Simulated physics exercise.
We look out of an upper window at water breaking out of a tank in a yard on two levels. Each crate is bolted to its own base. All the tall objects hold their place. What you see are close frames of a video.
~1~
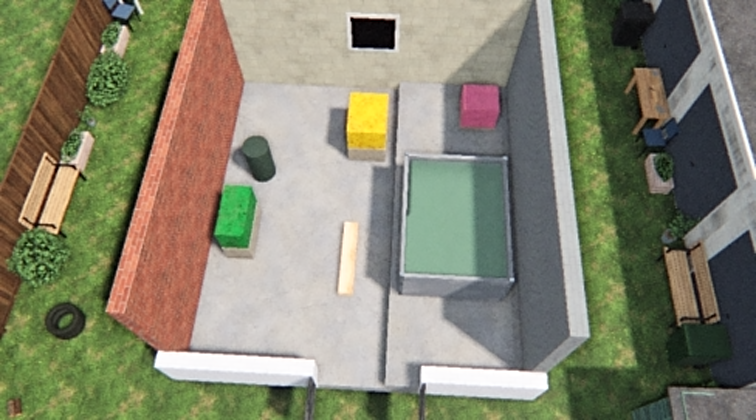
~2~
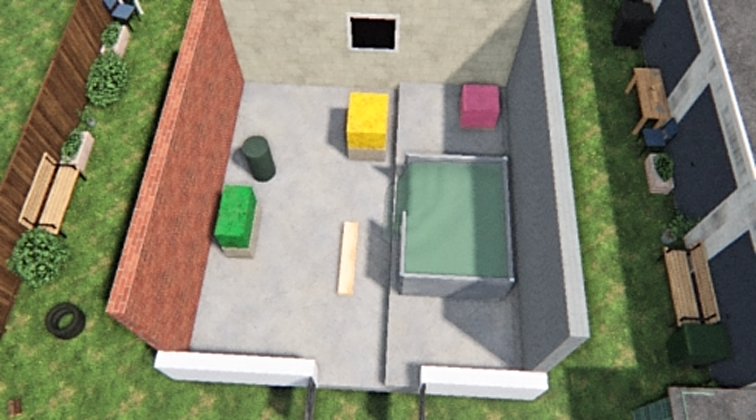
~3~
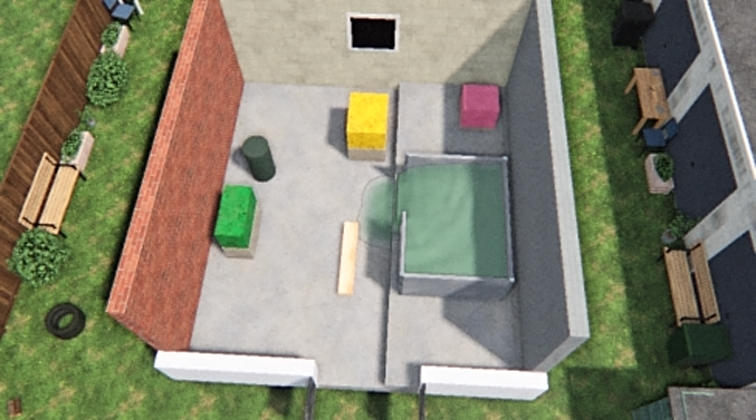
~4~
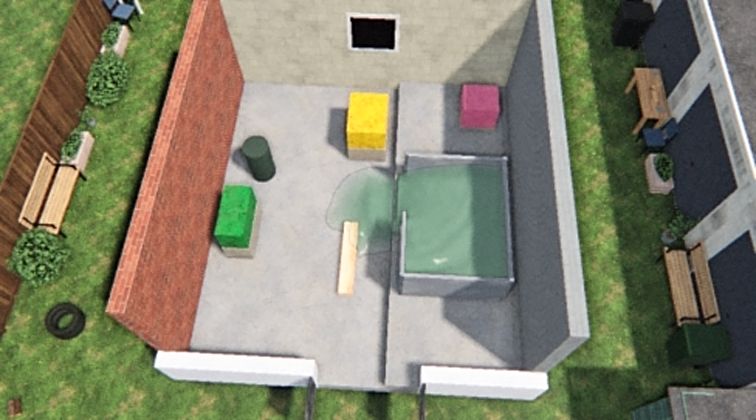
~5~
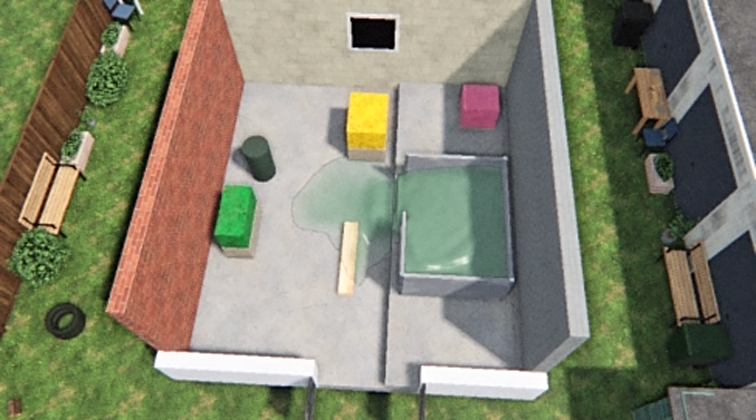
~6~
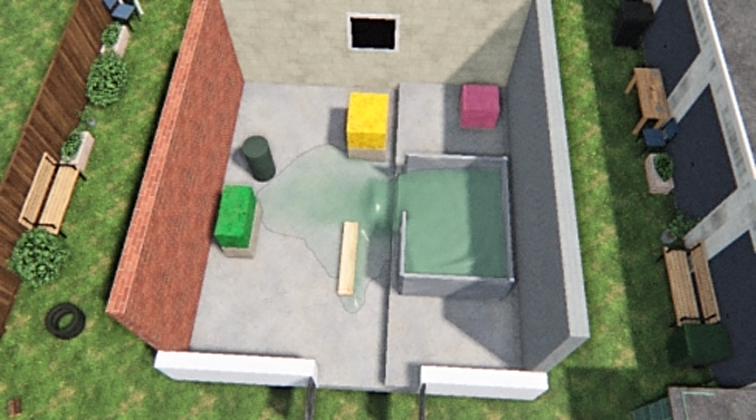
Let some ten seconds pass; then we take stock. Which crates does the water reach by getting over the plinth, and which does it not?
The green crate is not reached, the yellow crate is not reached, the pink crate is not reached.
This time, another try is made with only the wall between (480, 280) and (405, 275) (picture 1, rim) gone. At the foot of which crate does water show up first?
First: The pink crate.
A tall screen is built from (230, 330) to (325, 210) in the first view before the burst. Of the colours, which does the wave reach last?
That would be the one in pink.
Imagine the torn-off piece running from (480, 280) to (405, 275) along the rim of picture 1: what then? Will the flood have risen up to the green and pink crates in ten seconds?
Well, the green crate is never reached, and the pink crate gets reached as well.
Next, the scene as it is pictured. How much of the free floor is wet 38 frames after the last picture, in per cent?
70 %.
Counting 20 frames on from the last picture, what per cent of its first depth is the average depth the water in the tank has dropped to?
34 percent or thereabouts.
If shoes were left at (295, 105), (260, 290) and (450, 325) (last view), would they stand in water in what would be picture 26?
In turn: Wet, under water, clear.
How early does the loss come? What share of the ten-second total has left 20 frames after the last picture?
I make it 15 per cent.
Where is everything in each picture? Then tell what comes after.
In the first frame, the water tank at (456, 216) is whole and still.
In the second frame, water pours out at (406, 199) and has run to (401, 177).
In the third frame, water pours out at (406, 201) and has run to (363, 237).
In the fourth frame, water pours out at (406, 202) and has run to (330, 218).
In the fifth frame, the front is at (298, 200), out from the gap at (406, 202).
In the sixth frame, the front is at (263, 192), out from the gap at (406, 202).
A moment on, water covers 40 % of the floor; the green crate water round its plinth, the yellow crate water round its plinth, the pink crate not reached.
Next, water covers 55 % of the floor; the green crate water round its plinth, the yellow crate water round its plinth, the pink crate not reached.
Then, water covers 65 % of the floor; the green crate water round its plinth, the yellow crate water round its plinth, the pink crate not reached.
Later, water covers 70 % of the floor; the green crate water round its plinth, the yellow crate water round its plinth, the pink crate water round its plinth.
In the end, water covers 70 % of the floor; the green crate stayed above the water, the yellow crate stayed above the water, the pink crate stayed above the water.
